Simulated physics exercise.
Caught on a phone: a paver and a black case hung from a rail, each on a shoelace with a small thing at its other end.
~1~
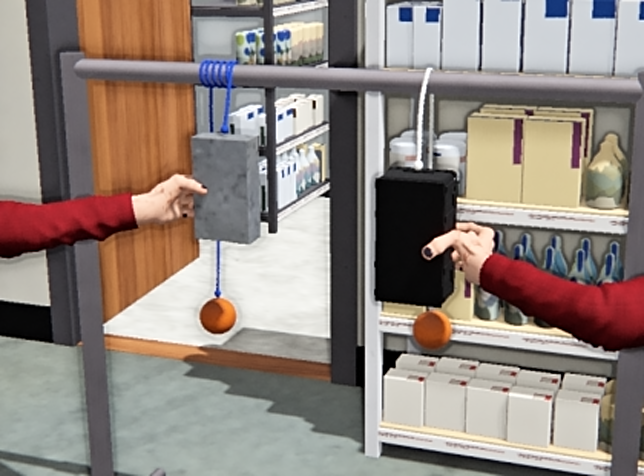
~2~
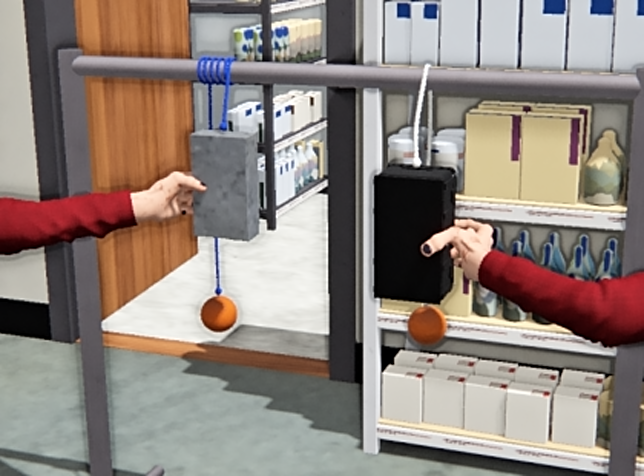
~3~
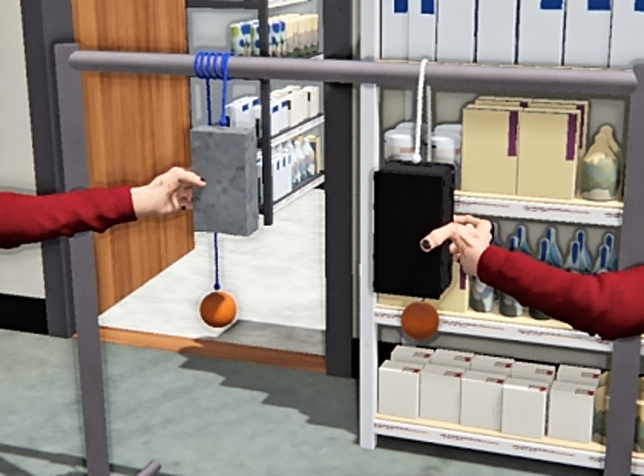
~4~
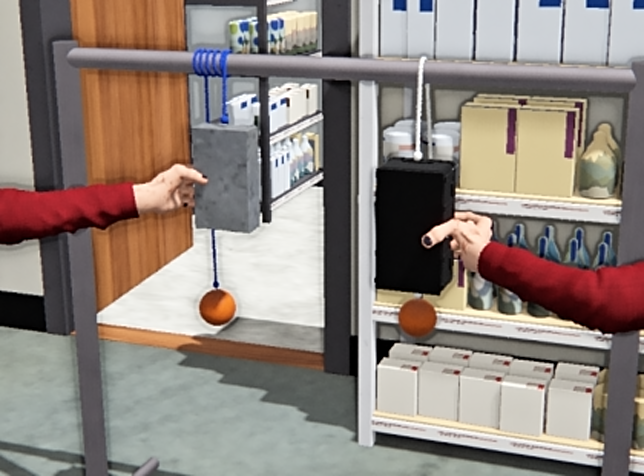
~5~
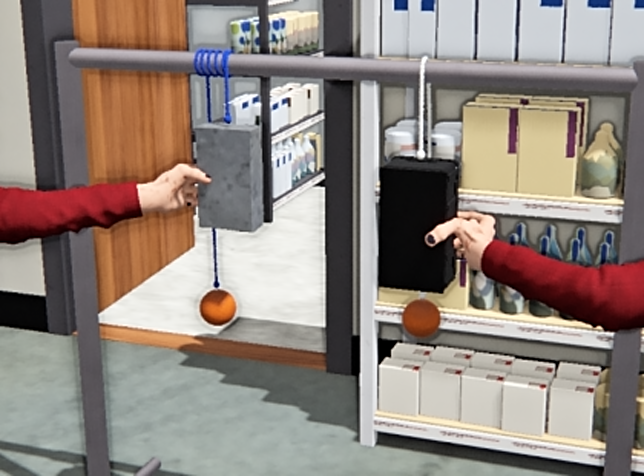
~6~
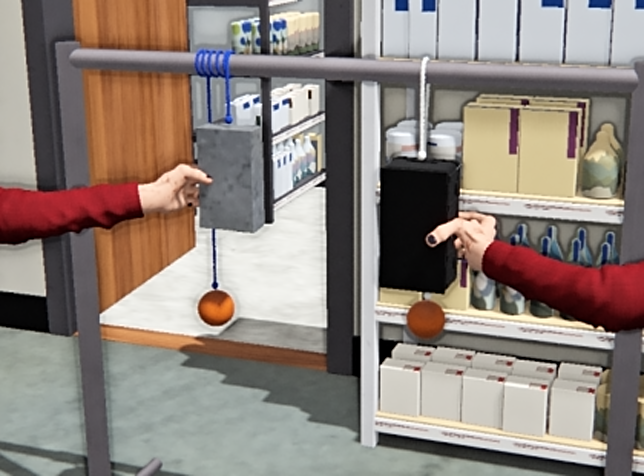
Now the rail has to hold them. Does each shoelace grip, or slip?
The paver is held; the black case pulls its rope through.
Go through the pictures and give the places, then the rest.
In the first picture, paver (226, 188); black case (417, 236); left orange (218, 316); right orange (432, 330).
In the second picture, paver (225, 185); black case (416, 233).
In the third picture, paver (225, 180); black case (415, 228).
In the fourth picture, paver (226, 177); black case (416, 225).
In the fifth picture, paver (230, 177); black case (420, 223).
In the sixth picture, paver (231, 178); black case (420, 224); left shoelace wound several times round the rail; right shoelace only laid over the rail.
Then, 0.60 s later than the last view, paver in the air near (229, 174); black case on the floor.
Finally, paver in the air near (228, 173); black case on the floor. The paver keeps its height and the black case runs down to the floor.
